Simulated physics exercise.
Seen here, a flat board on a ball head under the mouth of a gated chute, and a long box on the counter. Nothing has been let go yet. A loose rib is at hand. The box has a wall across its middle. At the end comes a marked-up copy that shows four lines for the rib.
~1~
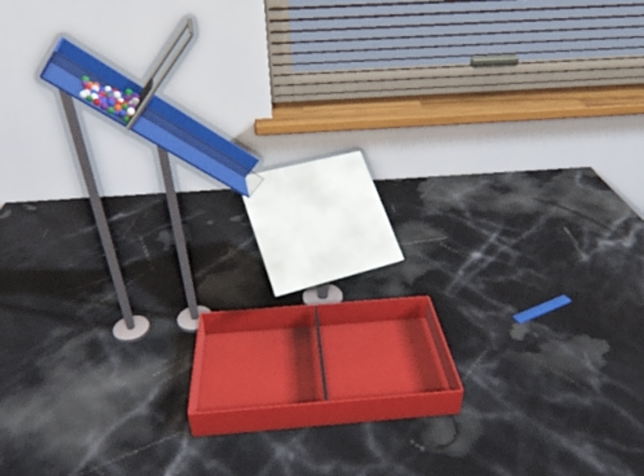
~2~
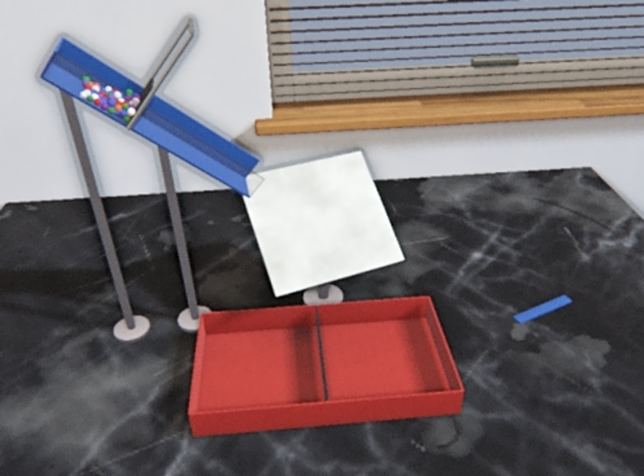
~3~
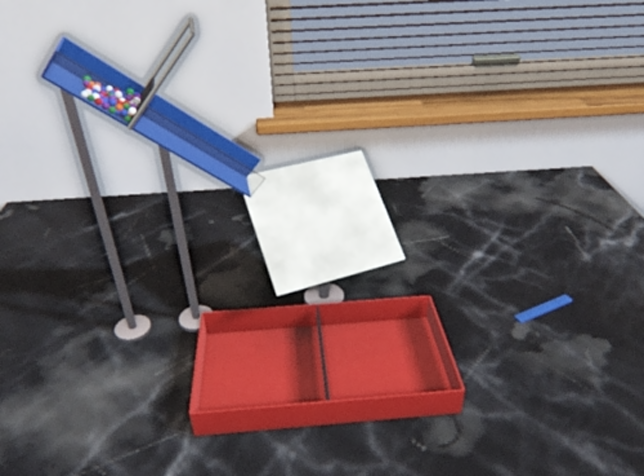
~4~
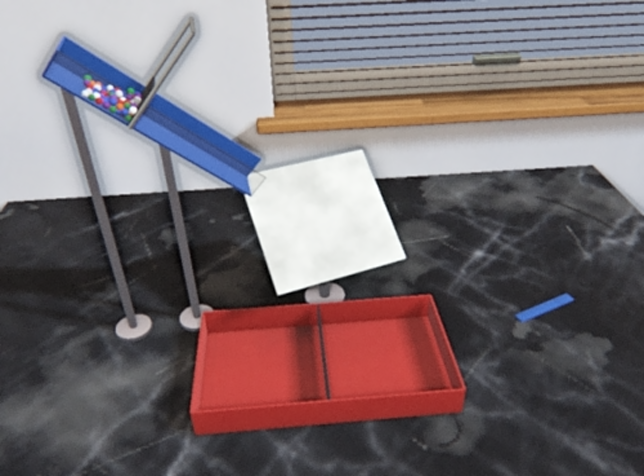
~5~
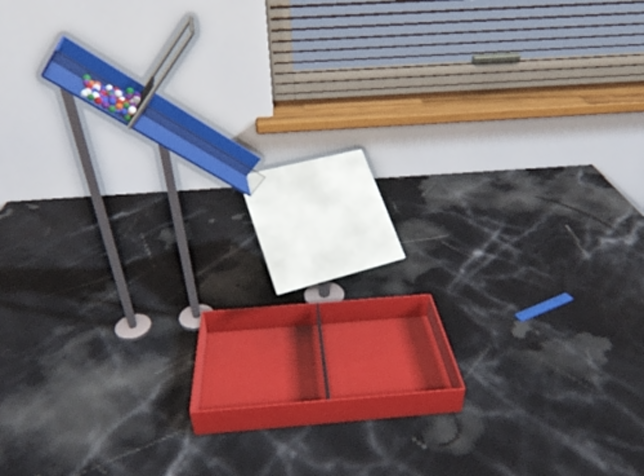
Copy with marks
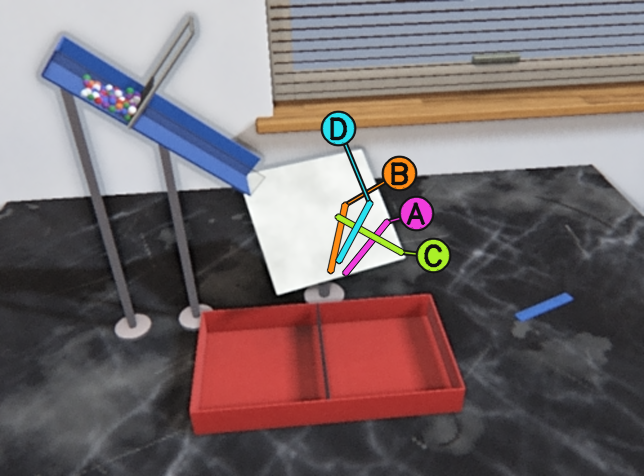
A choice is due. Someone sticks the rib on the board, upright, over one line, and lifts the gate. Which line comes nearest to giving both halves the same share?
Line B.
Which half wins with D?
The right half.
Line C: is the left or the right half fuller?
The right half.
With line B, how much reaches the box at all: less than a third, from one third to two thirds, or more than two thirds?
Line B gives more than two thirds.
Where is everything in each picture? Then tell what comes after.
Load behind the gate near (120, 102), round plastic beads; lip of the chute near (247, 188), sloping fairly steeply, in the first frame.
Middle of the board near (321, 219), tilted fairly steeply; middle of its low edge near (343, 277); of its high edge near (301, 164), in the second frame.
Front corners of the box near (190, 413) and (464, 390); front end of its middle wall near (329, 402); gate still shut near (150, 89), in the third frame.
Middle of the load near (122, 101); lip near (249, 187), in the fourth frame.
Middle of the load near (122, 101); lip near (248, 186), in the fifth frame.
On the marked copy, line A from (387, 222) to (345, 272); line B from (345, 205) to (330, 270); line C from (338, 217) to (401, 252); line D from (369, 203) to (339, 260).
With A, of what is caught, a small share in the left half, all but a few in the right.
With B, of what is caught, close to a third in the left half, close to two thirds in the right.
With C, of what is caught, none at all in the left half, the whole lot in the right.
With D, of what is caught, close to a quarter in the left half, the bulk in the right.
